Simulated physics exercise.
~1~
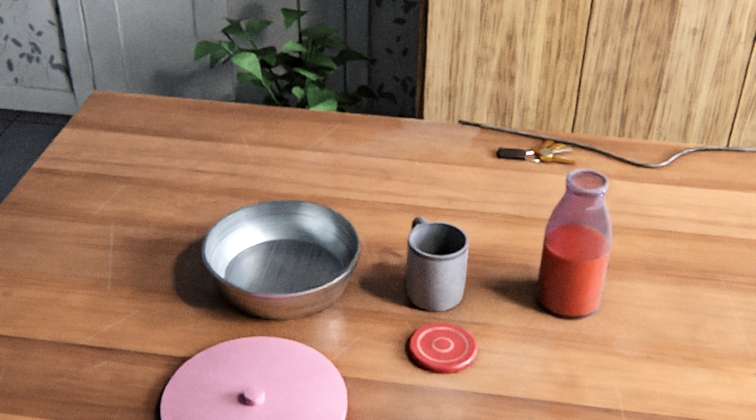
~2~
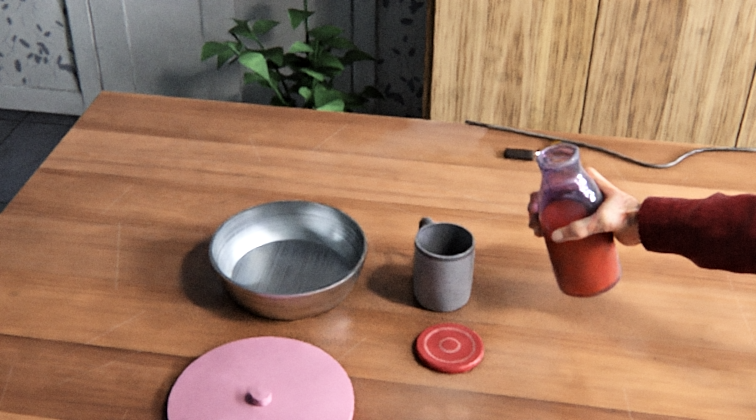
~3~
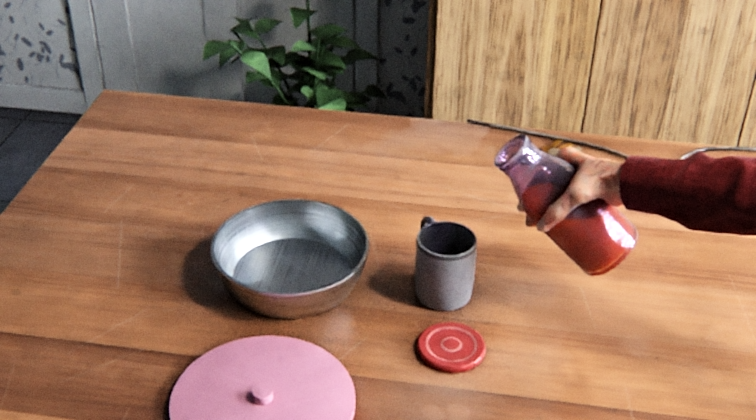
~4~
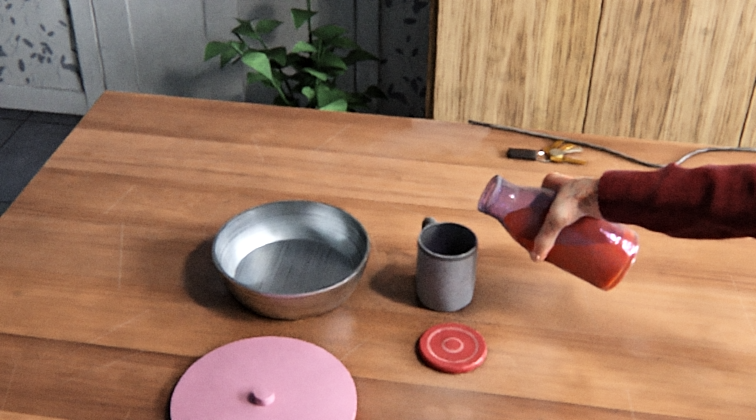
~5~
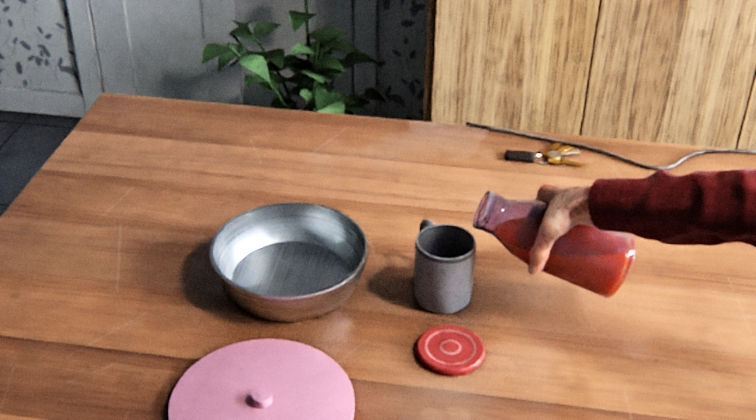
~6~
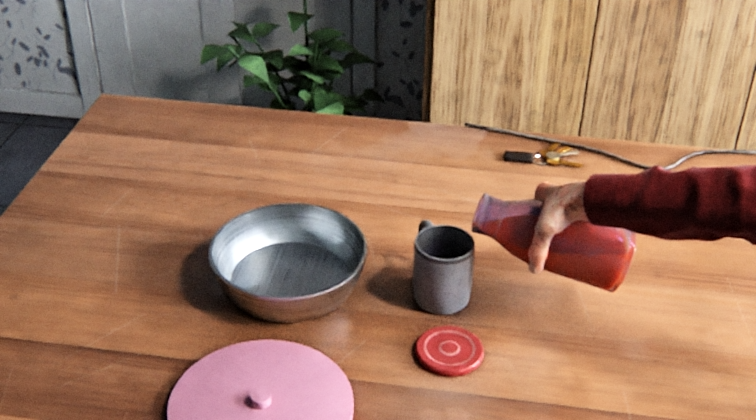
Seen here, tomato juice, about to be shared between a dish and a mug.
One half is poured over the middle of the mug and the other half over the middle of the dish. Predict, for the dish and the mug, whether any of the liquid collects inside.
In order: Most likely the dish receives it. Most likely the mug receives it.
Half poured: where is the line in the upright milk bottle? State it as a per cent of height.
About 25 per cent.
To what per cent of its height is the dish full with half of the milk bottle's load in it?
Fill level: About 20 percent.
Next, the tomato juice goes into the mug.
After that, the tomato juice goes into the dish.
Finally, the mug has its share inside; the dish has its share inside.
